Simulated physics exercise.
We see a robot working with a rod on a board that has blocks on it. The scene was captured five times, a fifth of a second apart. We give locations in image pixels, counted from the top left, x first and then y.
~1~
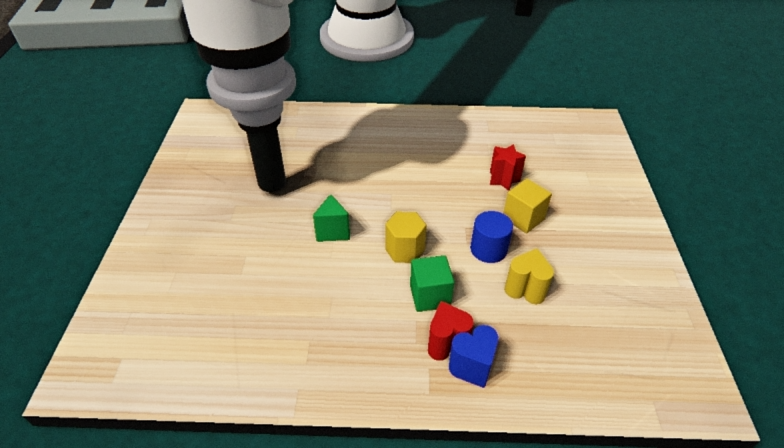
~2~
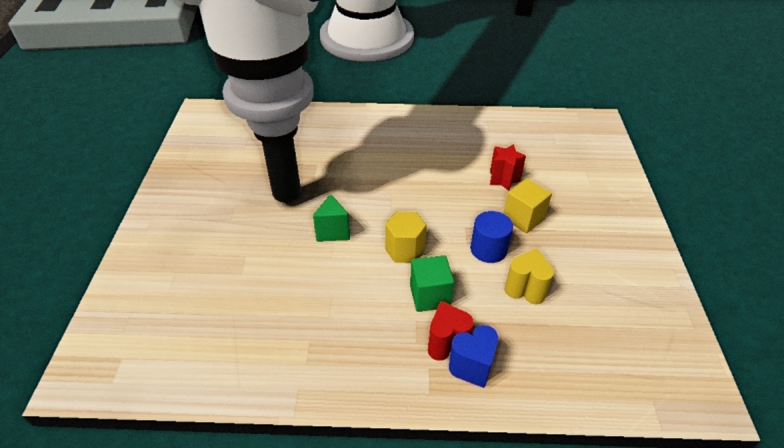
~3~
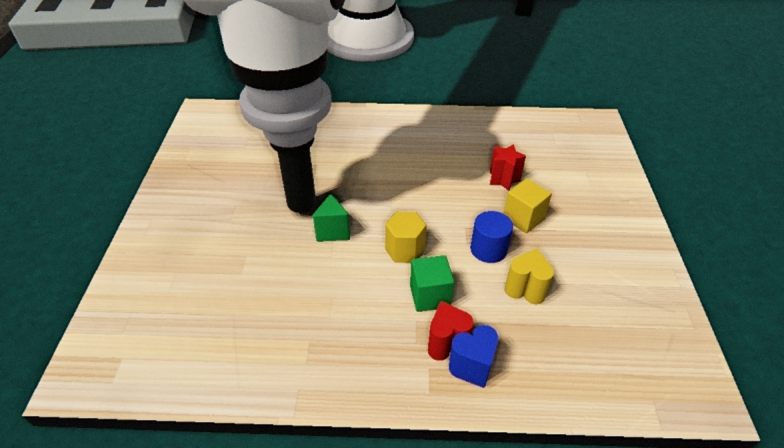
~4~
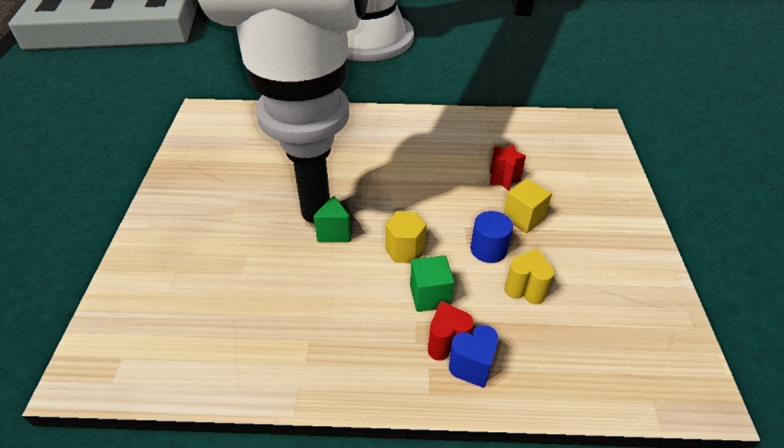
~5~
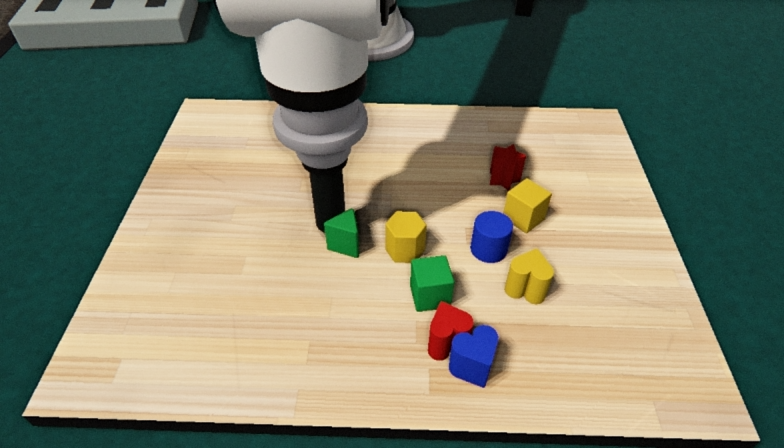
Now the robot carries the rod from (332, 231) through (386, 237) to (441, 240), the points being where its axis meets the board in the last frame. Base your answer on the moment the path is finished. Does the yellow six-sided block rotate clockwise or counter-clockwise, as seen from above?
If we look at it from overhead, the yellow six-sided block pivots clockwise.
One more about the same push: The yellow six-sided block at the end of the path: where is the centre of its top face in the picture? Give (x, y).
That would be at about pixel (453, 241).
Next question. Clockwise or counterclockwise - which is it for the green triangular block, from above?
The answer is clockwise.
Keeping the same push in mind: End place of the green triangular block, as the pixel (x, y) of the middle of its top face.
It sits at (361, 229).
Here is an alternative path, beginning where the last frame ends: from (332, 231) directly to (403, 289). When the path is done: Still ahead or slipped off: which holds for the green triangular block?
As far as I can tell, the green triangular block is still leading the way in front of the rod.
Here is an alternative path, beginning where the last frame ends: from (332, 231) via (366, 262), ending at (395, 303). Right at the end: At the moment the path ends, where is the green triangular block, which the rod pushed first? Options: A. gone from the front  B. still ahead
That would be B.
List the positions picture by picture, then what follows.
In the first picture, rod tip (272, 184); block tops, green triangular block (331, 207); yellow six-sided block (406, 223); blue round block (494, 223).
In the second picture, rod (287, 194); blocks unchanged.
In the third picture, rod (302, 204); blocks unchanged.
In the fourth picture, rod (317, 214); green triangular block (332, 208).
In the fifth picture, rod (331, 224); green triangular block (344, 220); yellow six-sided block (406, 223); blue round block (494, 223).
What follows on the original path. One third of the way, rod (368, 229); green triangular block (361, 229), turned 45° clockwise.
Two thirds of the way, rod (405, 232); green triangular block (361, 229), turned 45° clockwise; yellow six-sided block (430, 231), turned 30° clockwise.
At the end, rod (442, 233); green triangular block (361, 229), turned 45° clockwise; yellow six-sided block (453, 241), turned 80° clockwise; blue round block in place.
